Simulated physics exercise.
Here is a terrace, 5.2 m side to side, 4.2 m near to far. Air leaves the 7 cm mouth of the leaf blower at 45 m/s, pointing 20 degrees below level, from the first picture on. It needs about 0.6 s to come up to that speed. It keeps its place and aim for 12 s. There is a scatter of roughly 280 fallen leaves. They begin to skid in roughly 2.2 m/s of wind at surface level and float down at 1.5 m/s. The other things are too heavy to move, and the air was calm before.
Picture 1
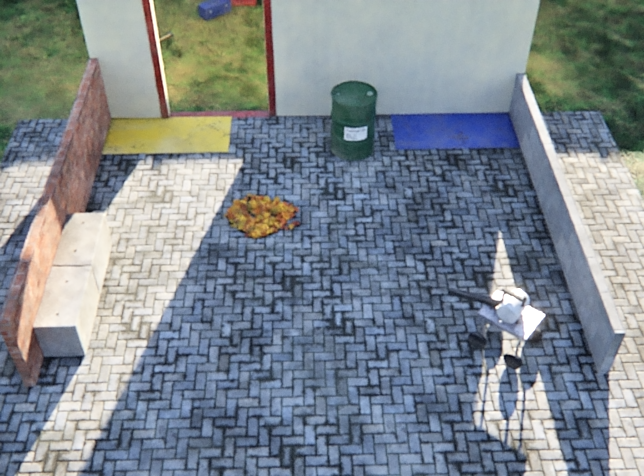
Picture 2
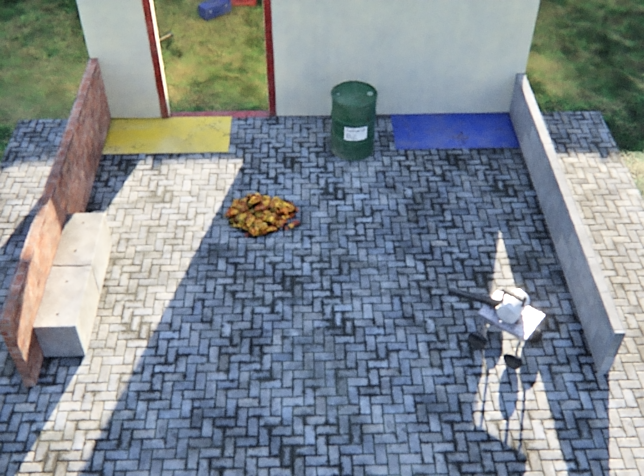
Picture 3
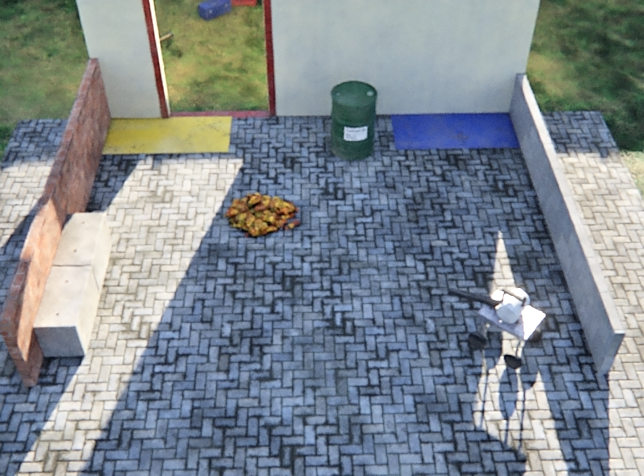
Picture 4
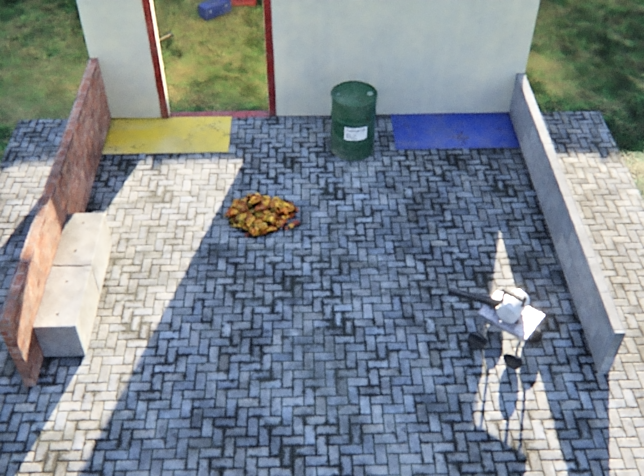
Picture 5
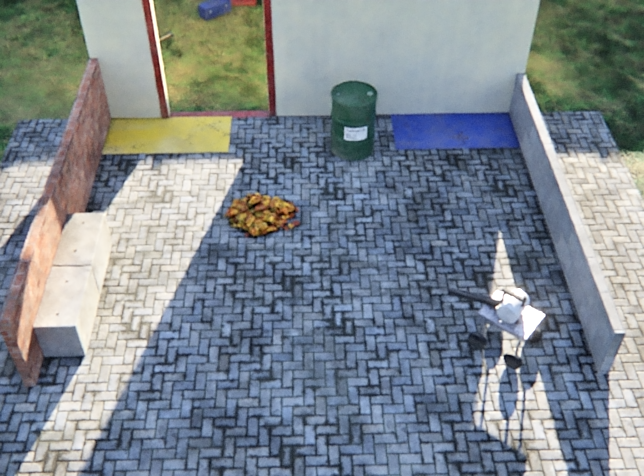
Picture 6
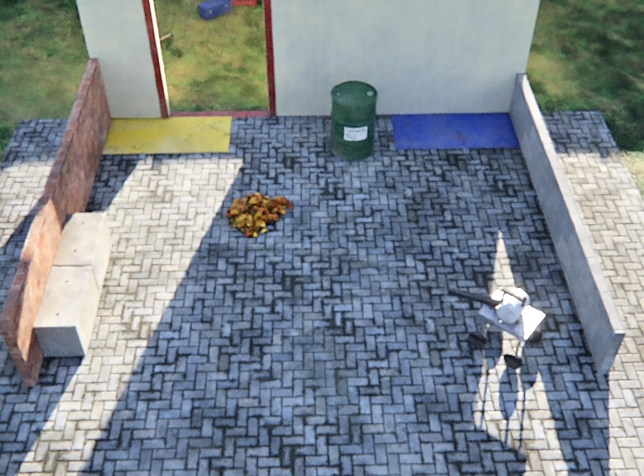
Fallen leaves lie still in a patch on the grey paved terrace, between a leaf blower at the right and a stone seat at the left, with a green barrel behind. For most of the clip nothing visibly shifts, then the patch thins and shrinks a little at its right side.
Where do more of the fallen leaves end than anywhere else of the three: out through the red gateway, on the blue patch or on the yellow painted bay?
The biggest group is at the yellow one.
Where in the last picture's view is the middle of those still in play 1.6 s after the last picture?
Near (119, 145).
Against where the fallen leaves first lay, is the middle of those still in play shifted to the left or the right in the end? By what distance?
To the left, by about 1.8 m.
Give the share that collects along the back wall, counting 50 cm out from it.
Some 40 per cent.
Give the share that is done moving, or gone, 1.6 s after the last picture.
Near 40 %.
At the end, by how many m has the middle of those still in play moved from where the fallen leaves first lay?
About 2.4 m.
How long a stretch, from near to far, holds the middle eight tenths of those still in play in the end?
About 1.2 m.
Then, 1.6 s after the last picture, 64 % are on the move or not yet settled, 0 % are on the blue patch, 55 % on the yellow painted bay and 5 % out through the red gateway; the middle of those still in play is near (119, 145).
Then, 3.0 s after the last picture, 45 % are on the move or not yet settled, 0 % are on the blue patch, 58 % on the yellow painted bay and 6 % out through the red gateway; the middle of those still in play is near (118, 140).
Then, 5.8 s after the last picture, 38 % are on the move or not yet settled, 0 % are on the blue patch, 58 % on the yellow painted bay and 6 % out through the red gateway; the middle of those still in play is near (118, 143).
Then, 11.1 s after the last picture, at the end, 0 % are on the blue patch, 58 % on the yellow painted bay and 6 % out through the red gateway; the middle of those still in play is near (115, 141).
